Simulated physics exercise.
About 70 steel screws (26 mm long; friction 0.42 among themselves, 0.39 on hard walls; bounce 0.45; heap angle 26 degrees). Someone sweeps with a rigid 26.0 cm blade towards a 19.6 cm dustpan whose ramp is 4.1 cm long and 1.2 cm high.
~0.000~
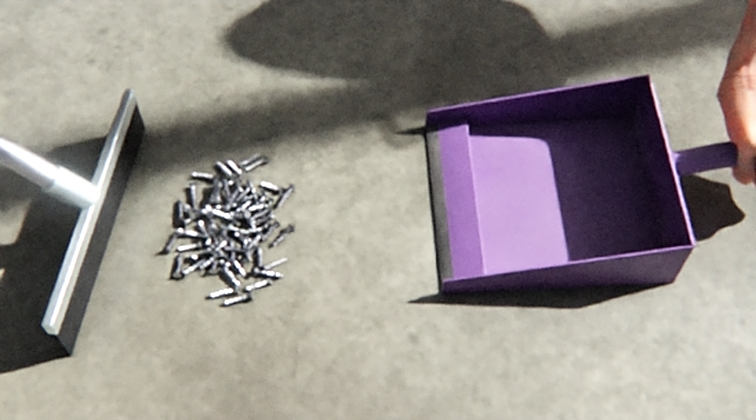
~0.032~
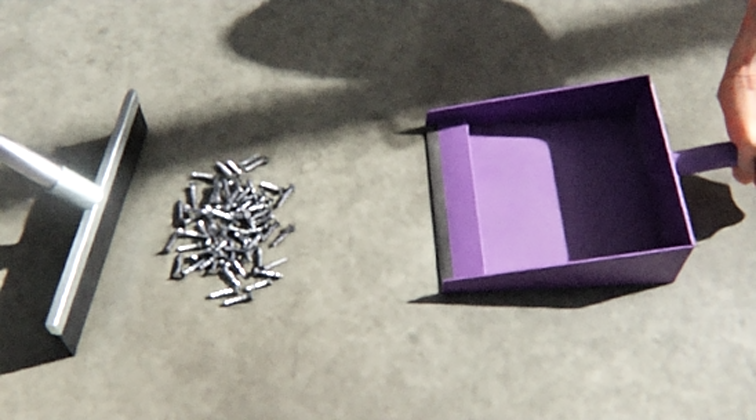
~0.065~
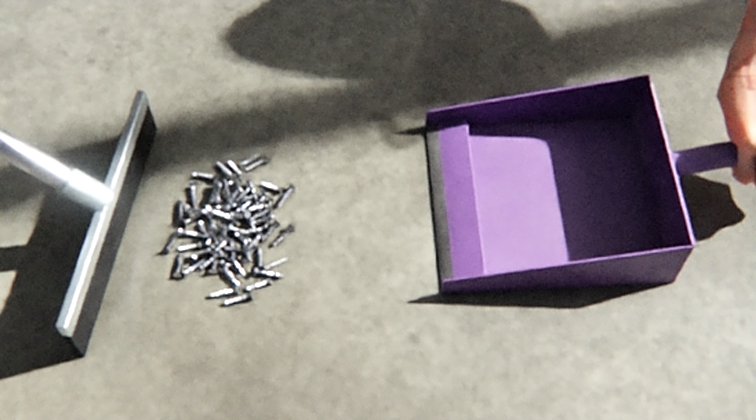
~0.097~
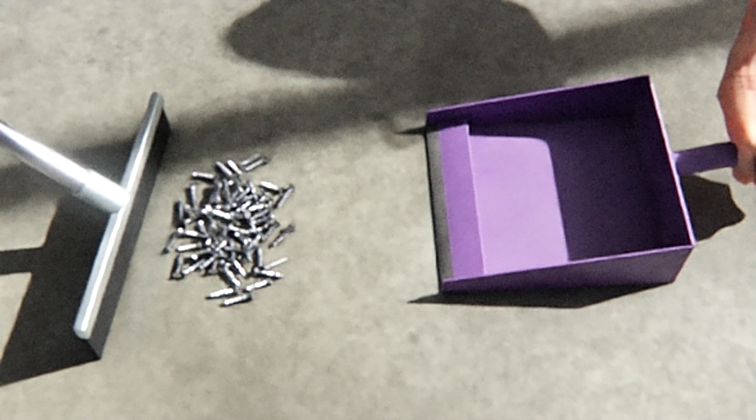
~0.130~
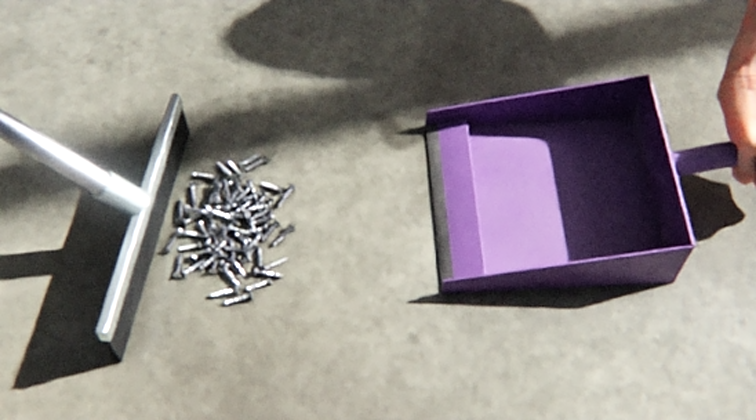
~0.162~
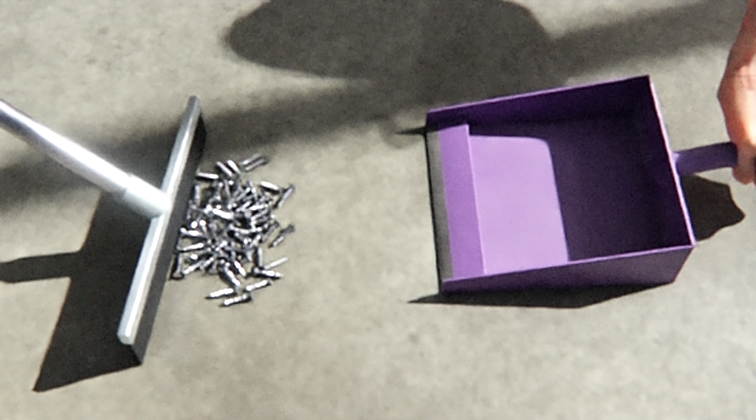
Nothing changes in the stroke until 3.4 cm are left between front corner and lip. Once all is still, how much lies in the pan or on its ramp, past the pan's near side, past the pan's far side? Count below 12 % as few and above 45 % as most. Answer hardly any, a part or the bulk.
Pan hardly any, near side a part, far side hardly any.
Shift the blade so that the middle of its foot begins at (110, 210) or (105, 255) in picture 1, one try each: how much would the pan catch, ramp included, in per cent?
About 5 and 5 per cent.
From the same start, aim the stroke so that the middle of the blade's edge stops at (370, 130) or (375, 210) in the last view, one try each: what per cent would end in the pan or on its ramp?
About 0 and 5 per cent.
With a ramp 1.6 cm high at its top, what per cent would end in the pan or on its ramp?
In that case some 5 per cent.
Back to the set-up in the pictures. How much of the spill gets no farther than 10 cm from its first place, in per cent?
Roughly 0 per cent.
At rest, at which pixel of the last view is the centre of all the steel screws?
Around (417, 247).
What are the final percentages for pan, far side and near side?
Pan 5; near side 15; far side 0.
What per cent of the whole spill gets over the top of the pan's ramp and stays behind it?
Roughly 0 per cent.
After 0.34 s, middle of the blade 15 cm from the lip; 0 % over the lip, far side 0 %, near side 5 %.
After 0.45 s, middle of the blade 9 cm from the lip; 0 % over the lip, far side 0 %, near side 5 %.
After 0.70 s, middle of the blade 6 cm from the lip; 5 % over the lip, far side 0 %, near side 15 %.
In the end, at 1.2 s, pan 5 %, near side 15 %, far side 0 %, in front of the lip or behind the blade 80 %.
